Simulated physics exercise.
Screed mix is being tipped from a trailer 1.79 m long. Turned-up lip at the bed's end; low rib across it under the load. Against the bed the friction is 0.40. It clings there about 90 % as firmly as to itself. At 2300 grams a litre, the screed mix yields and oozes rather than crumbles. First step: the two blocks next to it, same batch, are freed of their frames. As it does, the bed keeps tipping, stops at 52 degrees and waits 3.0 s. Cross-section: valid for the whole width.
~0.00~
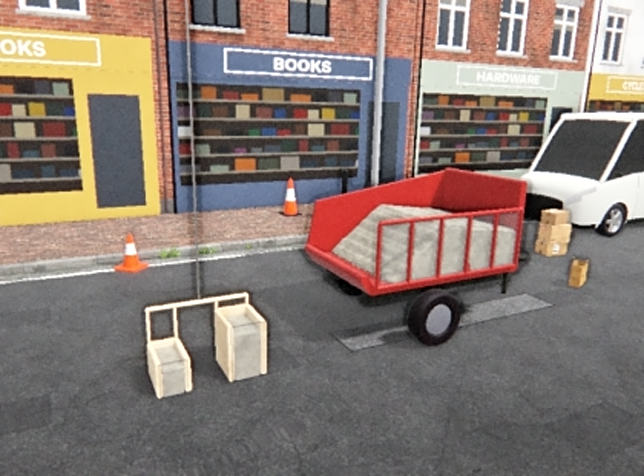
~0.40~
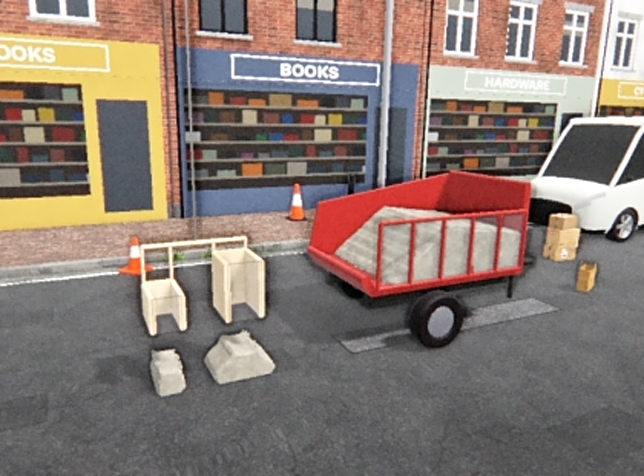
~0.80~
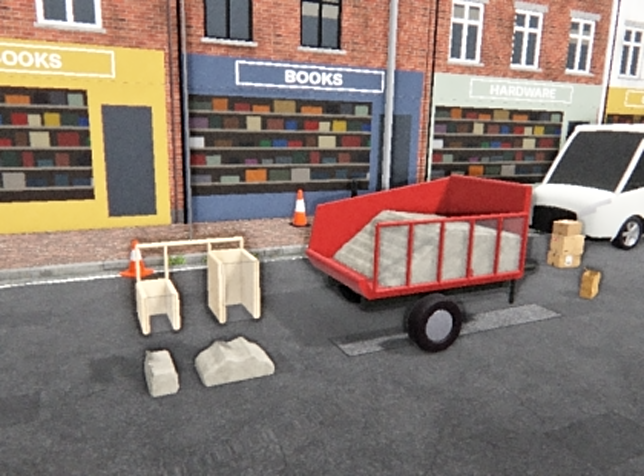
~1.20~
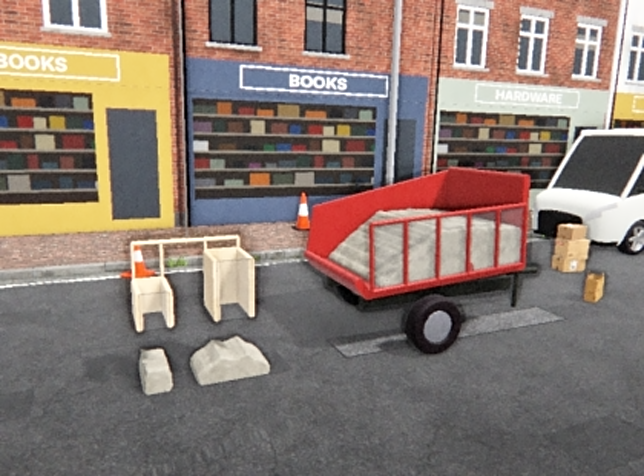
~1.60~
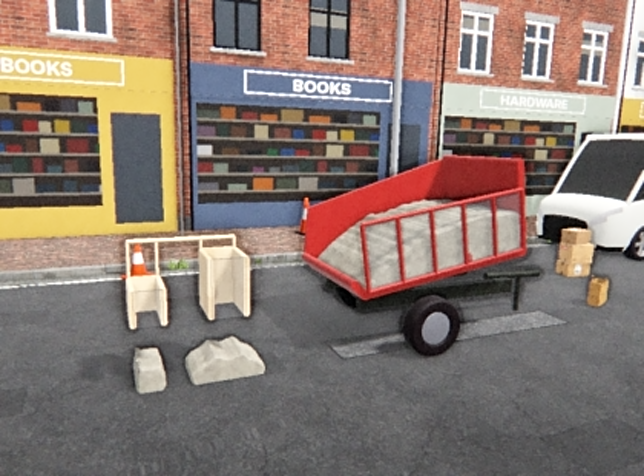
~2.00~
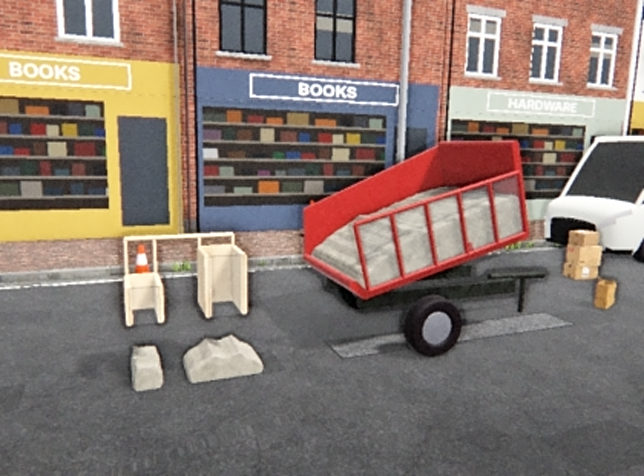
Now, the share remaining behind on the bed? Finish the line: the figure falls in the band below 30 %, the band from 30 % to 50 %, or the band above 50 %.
The figure falls in the band below 30 %.
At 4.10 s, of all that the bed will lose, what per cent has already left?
It is about 60 %.
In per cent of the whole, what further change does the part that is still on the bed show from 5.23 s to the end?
Change until the end comes to some 4 %.
By 2.96 s, the tilt is 28 degrees and 95 % is on the bed.
By 4.10 s, the tilt is 43 degrees and 50 % is on the bed.
By 5.23 s, the tilt is 52 degrees and 26 % is on the bed.
By 6.37 s, the tilt is 52 degrees and 22 % is on the bed.
By 7.85 s, at the end, the tilt is 52 degrees and 22 % is on the bed.
